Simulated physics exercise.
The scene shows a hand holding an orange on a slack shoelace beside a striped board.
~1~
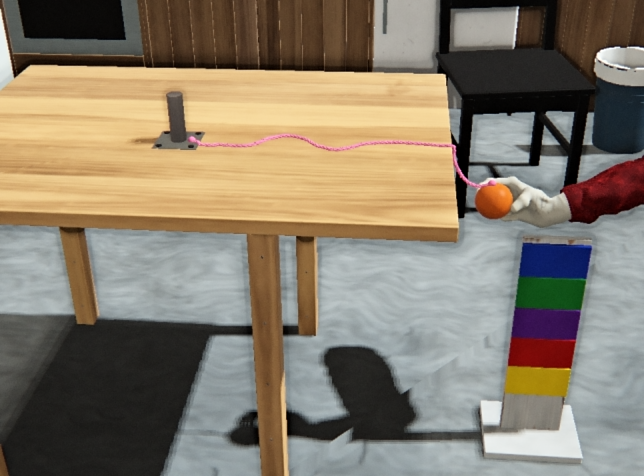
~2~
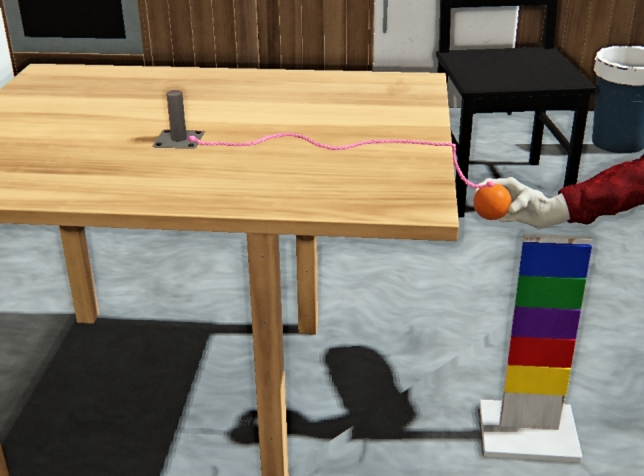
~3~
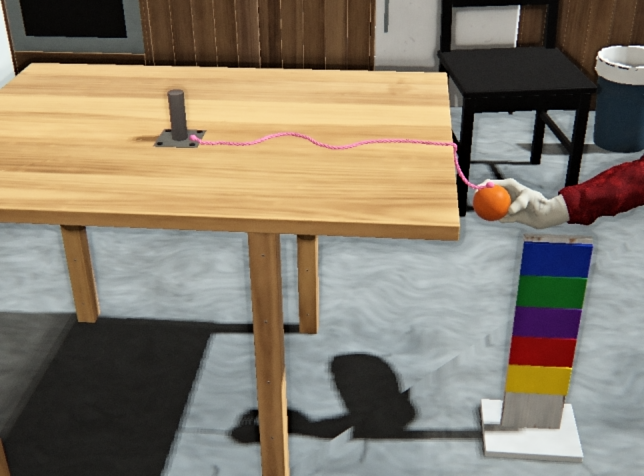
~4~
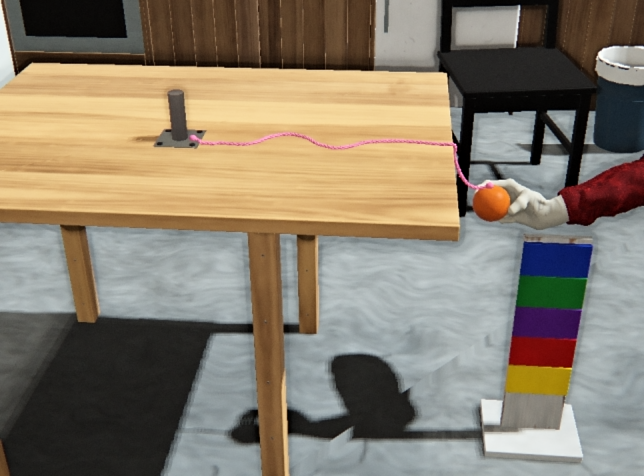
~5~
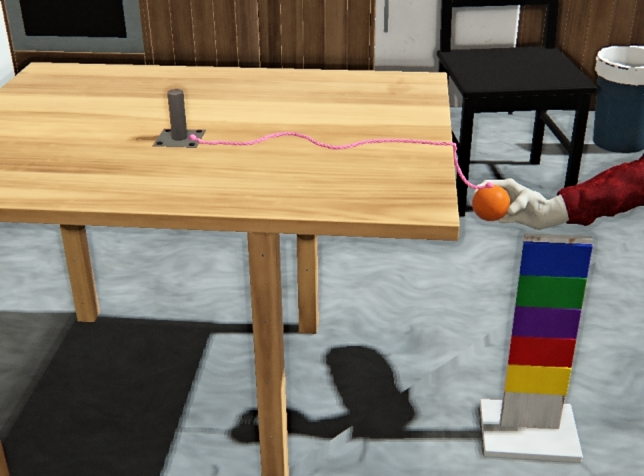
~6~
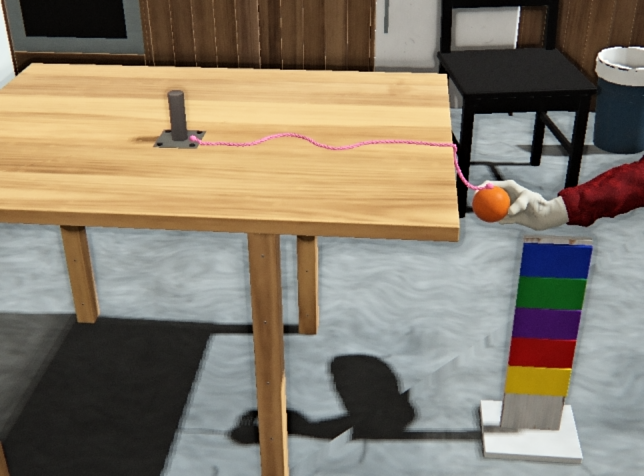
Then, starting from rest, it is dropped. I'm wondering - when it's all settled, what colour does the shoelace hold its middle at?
It's at blue.
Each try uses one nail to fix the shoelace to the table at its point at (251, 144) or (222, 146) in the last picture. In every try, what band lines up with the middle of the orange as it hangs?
Blue, then blue.
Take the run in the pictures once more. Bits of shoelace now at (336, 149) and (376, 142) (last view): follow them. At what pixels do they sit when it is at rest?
To (364, 145) for the first and to (408, 146) for the second.
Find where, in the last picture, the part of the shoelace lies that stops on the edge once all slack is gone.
The point sits close to (420, 143).
Soon after, orange near (429, 249); level with blue.
After that, orange near (456, 256); level with blue.
In the end, orange near (445, 257); level with blue. Its middle rests at the blue band.
